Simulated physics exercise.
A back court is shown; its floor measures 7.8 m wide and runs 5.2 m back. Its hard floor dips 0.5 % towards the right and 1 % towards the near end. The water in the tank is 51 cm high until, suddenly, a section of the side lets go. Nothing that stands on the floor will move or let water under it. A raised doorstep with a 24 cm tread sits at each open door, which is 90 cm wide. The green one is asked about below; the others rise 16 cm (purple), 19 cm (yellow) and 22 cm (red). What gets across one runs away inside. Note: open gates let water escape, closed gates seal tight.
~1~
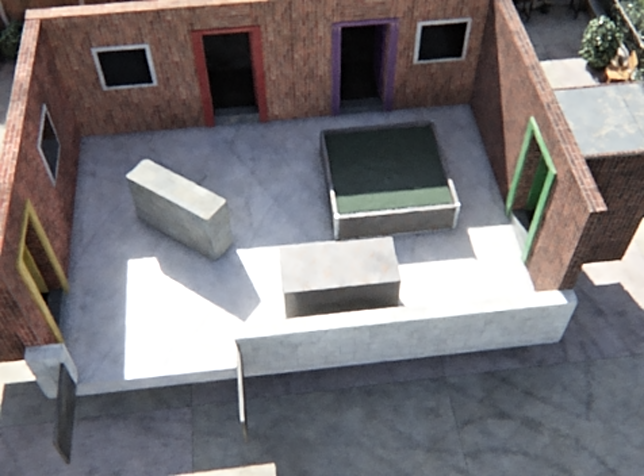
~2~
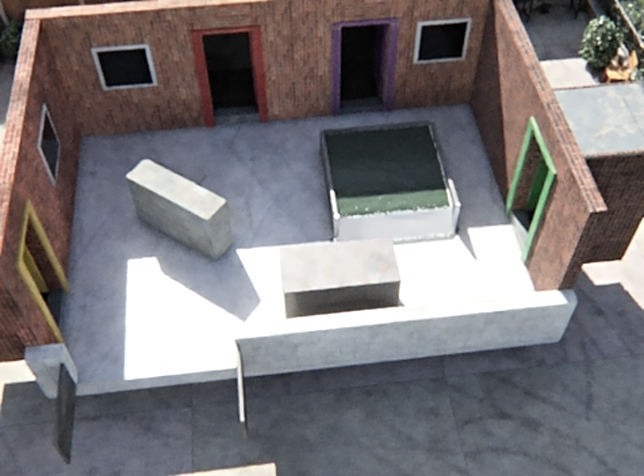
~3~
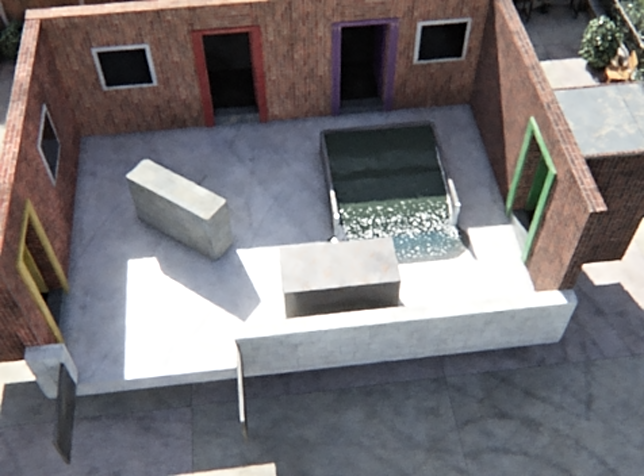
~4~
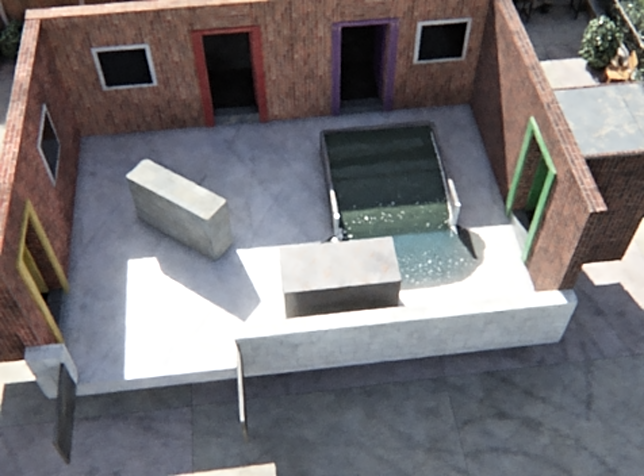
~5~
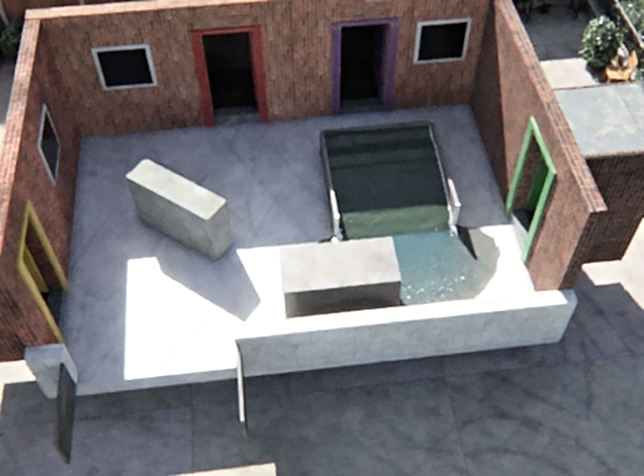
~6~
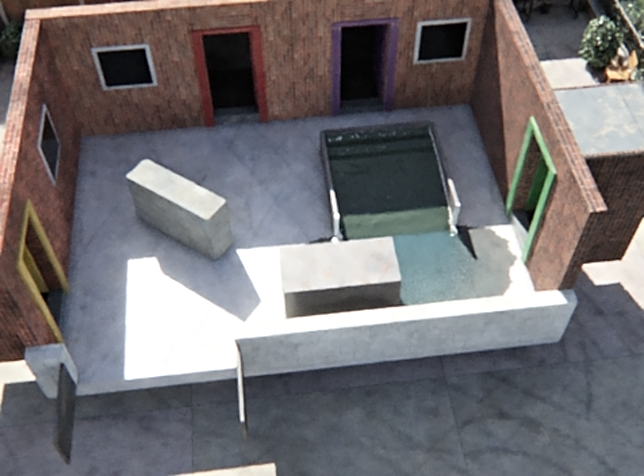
Dark green water rests in a low open tank towards the right of a brick-walled court, seen from high above by a still camera. Red and purple doorways stand at the back, yellow on the left and green on the right, with two pale blocks on the grey floor. The tank's near side gives way, and water pours out, foaming, then spreads behind the nearer block and towards the low front wall.
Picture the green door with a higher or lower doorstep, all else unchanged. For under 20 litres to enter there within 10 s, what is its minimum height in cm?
Its minimum height would be about 10.5 cm.
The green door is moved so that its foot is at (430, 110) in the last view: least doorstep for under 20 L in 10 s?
Something near 17 cm.
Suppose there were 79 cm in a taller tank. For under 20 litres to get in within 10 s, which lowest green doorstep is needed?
Roughly 17 centimetres.
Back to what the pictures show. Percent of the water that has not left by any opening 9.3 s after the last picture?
Something like 90 per cent of it remains.
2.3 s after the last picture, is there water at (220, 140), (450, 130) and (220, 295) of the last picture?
1: Unwetted; 2: Unwetted; 3: Awash.
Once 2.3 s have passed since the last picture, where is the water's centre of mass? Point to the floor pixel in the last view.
The water's centre is at about (393, 257).
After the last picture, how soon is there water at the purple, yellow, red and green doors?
Purple at 3.8 seconds, yellow at 2.4 seconds, red at 4.0 seconds, green at 0.4 seconds.
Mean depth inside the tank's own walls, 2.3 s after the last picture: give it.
The mean depth is roughly 12 cm.
Then, 0.7 s after the last picture water covers 20 % of the floor, deepest (38 cm) near (442, 322); 2 cm at the green door, 0 litres in over its 23 cm doorstep.
Then, 2.3 s after the last picture water covers 50 % of the floor, deepest (34 cm) near (531, 322); 13 cm at the green door, 0 litres in over its 23 cm doorstep.
Then, 9.3 s after the last picture water covers 95 % of the floor, deepest (10 cm) near (509, 226); 8 cm at the green door, 0 litres in over its 23 cm doorstep.
At the green door as built, the water peaked near 15 cm, 3.5 s after the last picture.
Run again over the same 10 s with other heights there, 30 litres in over 9.5 cm, 8 litres over 12.5 cm. The limit of 20 litres is kept from about 10.5 cm up.
